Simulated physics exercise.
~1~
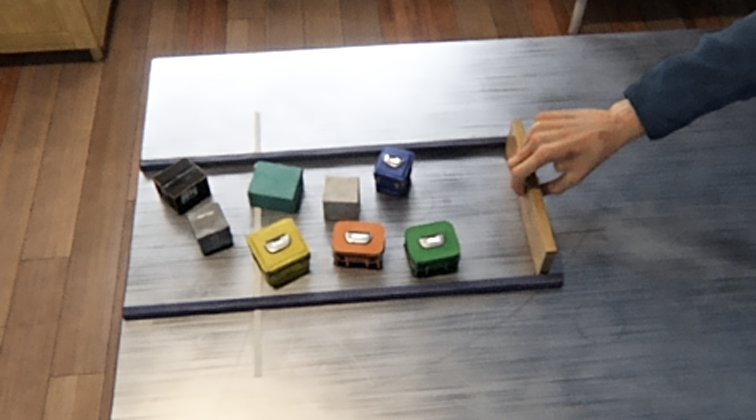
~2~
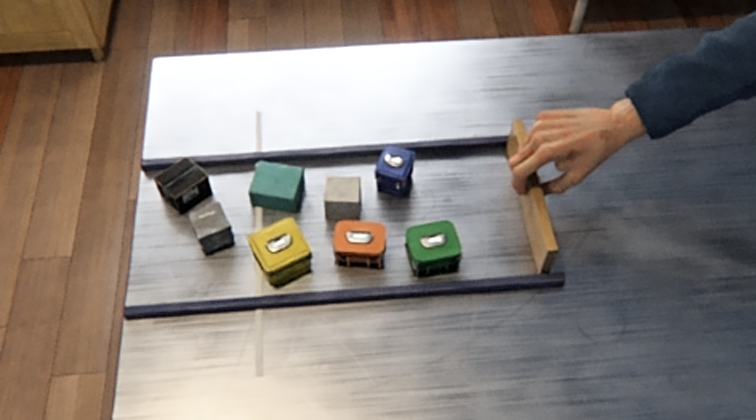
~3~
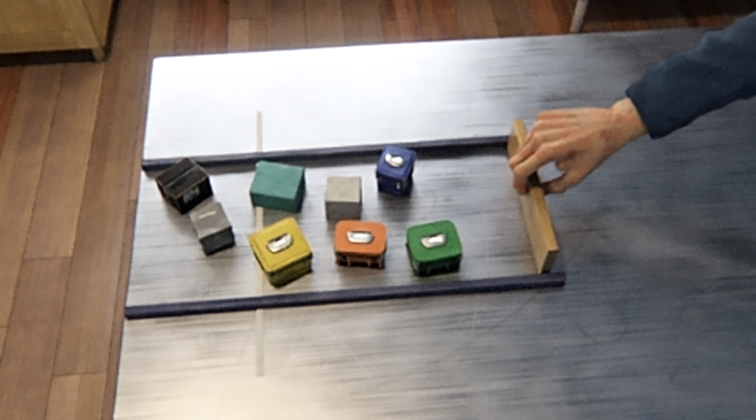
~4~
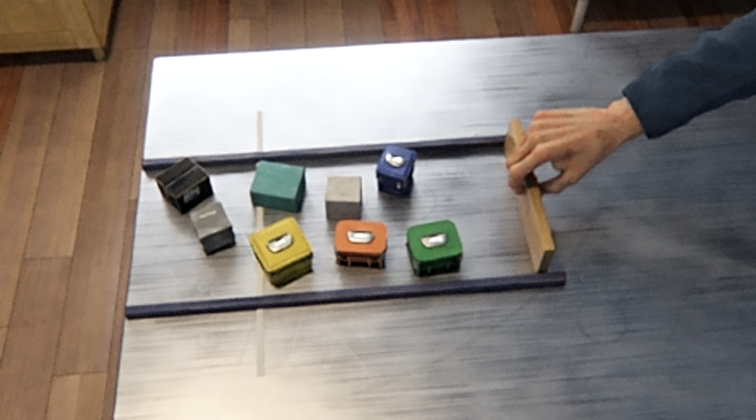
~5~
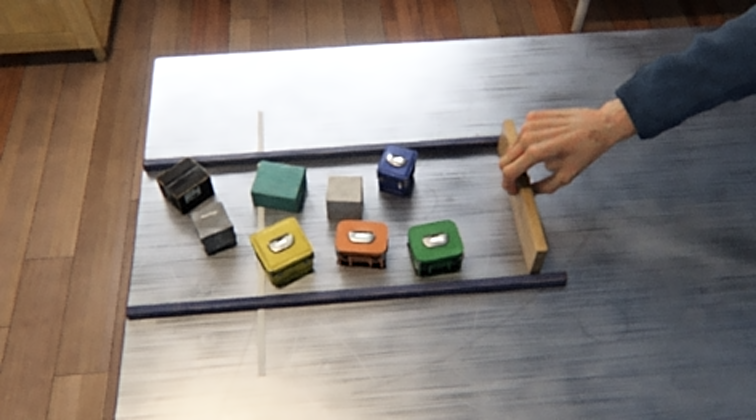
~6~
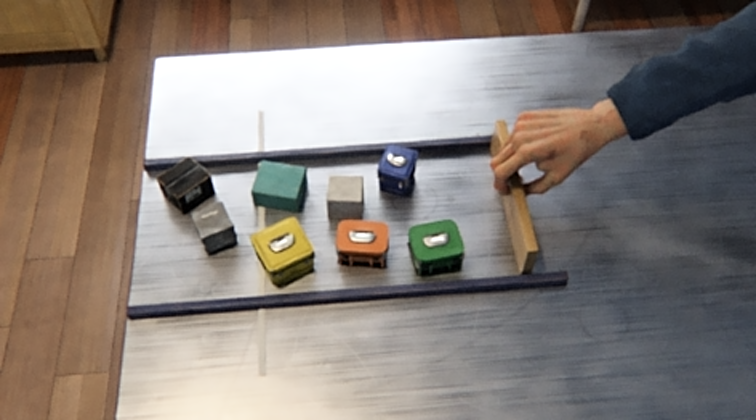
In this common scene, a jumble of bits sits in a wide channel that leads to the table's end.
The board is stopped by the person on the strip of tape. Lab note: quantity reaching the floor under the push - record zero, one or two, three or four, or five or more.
Nothing drops.
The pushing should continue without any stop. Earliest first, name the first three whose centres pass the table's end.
The order is the yellow case, the black box, the grey box.
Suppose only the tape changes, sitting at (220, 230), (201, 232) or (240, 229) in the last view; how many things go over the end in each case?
Try by try, 3, 4 and 2.
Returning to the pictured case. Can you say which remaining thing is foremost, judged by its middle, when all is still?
It's the yellow case that ends nearest.
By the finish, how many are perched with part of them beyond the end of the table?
2, I think.
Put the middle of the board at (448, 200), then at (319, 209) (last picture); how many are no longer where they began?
At the first place 1, at the second 7.
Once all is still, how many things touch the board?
3 in contact.
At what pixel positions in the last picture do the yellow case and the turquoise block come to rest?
Roughly (135, 258); the other one roughly (204, 197).
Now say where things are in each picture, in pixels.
The first picture shows black box (182, 185); grey box (210, 228); turquoise block (276, 187); board (529, 195); tape (258, 228).
The second picture shows grey box (212, 228); white block (343, 198).
The third picture shows turquoise block (278, 187); green case (433, 248).
The fourth picture shows black box (185, 185); yellow case (282, 252).
The fifth picture shows grey box (214, 228); blue case (397, 170).
The sixth picture shows black box (186, 185); grey box (215, 228); turquoise block (280, 187); board (512, 195); tape (261, 227).
Soon after, none off yet; black box at rest near (186, 185); grey box at rest near (215, 228); turquoise block at rest near (280, 187).
After that, none off yet; black box at rest near (186, 185); grey box moving near (208, 221); turquoise block at rest near (276, 187).
And then, none off yet; black box at rest near (186, 185); grey box displaced about its own width near (197, 216); turquoise block displaced about its own width near (239, 194).
In the end, the number that fall off is zero.
